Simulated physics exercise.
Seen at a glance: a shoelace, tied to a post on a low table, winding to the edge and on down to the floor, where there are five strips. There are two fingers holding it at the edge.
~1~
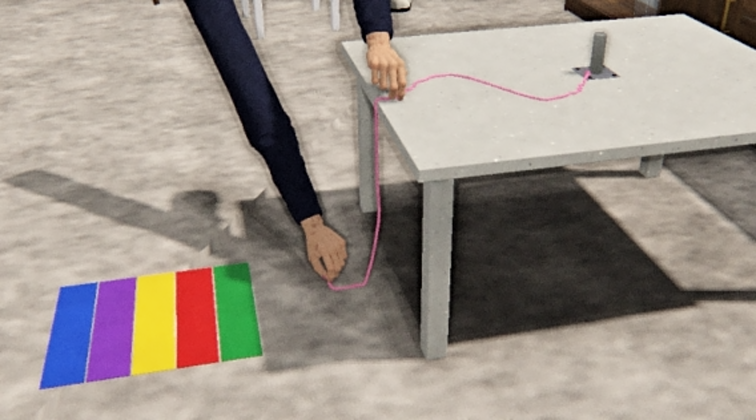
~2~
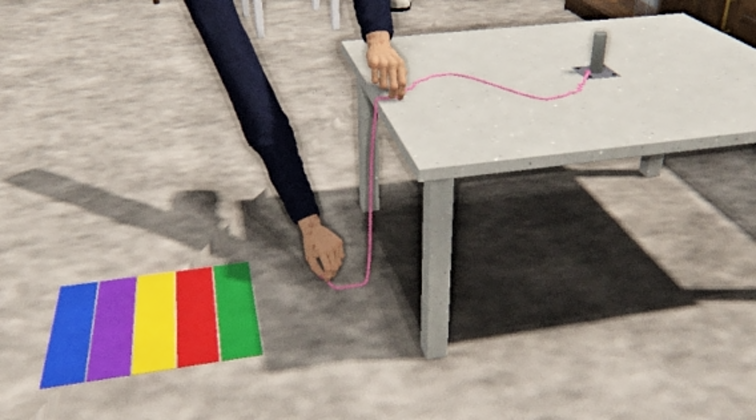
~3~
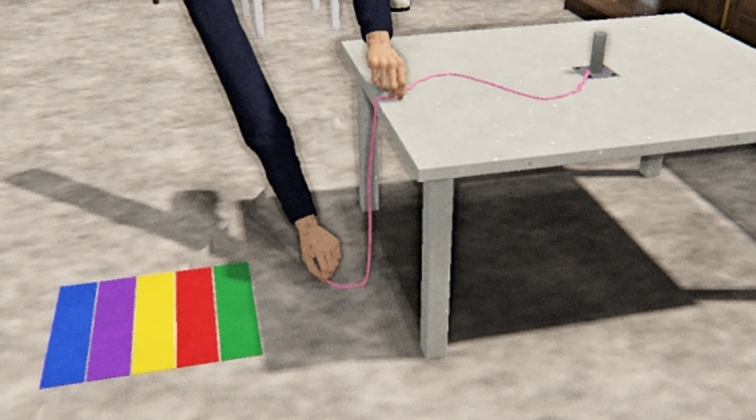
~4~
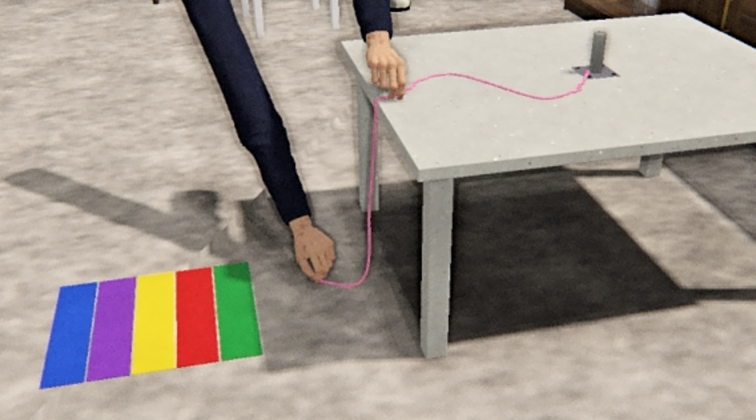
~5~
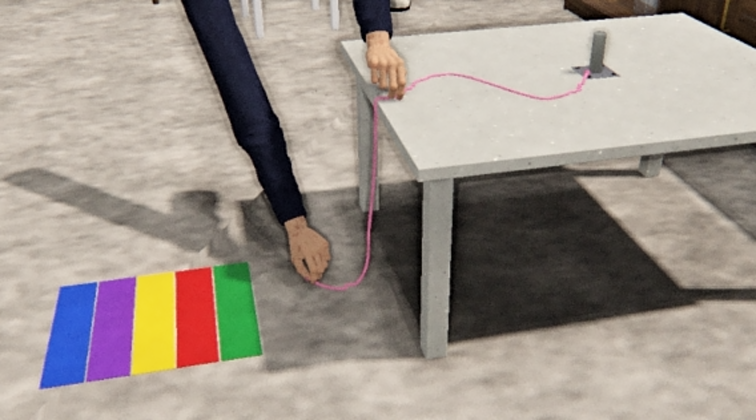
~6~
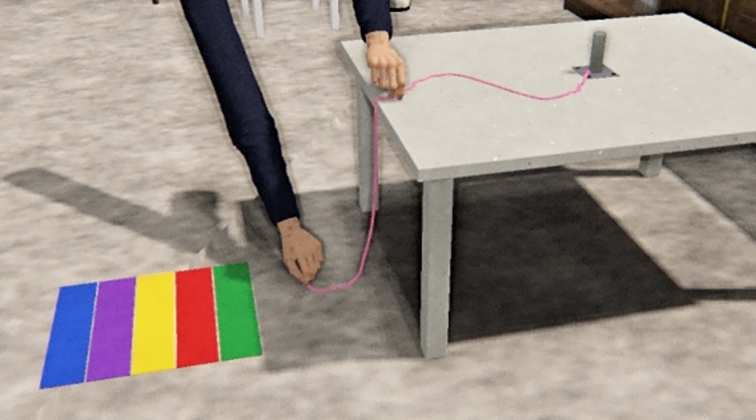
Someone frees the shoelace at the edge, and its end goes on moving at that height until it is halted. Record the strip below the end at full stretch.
Below the end: Blue.
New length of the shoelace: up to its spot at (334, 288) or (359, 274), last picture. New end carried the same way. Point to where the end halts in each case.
Try one: (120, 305); try two: (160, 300).
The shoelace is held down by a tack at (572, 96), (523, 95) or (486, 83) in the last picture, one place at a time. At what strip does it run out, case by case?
The colour under the end would be purple in the first try, purple in the second and yellow in the third.
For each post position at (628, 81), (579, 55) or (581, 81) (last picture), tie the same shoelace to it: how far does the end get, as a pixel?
First close to (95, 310), next close to (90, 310), last close to (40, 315).
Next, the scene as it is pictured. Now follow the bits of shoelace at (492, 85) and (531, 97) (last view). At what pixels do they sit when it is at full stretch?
First near (436, 91), second near (480, 85).
A little later, end near (144, 303); over yellow.
Next, end near (97, 309); over purple.
When it is tight, end near (68, 313); over blue. The blue one.
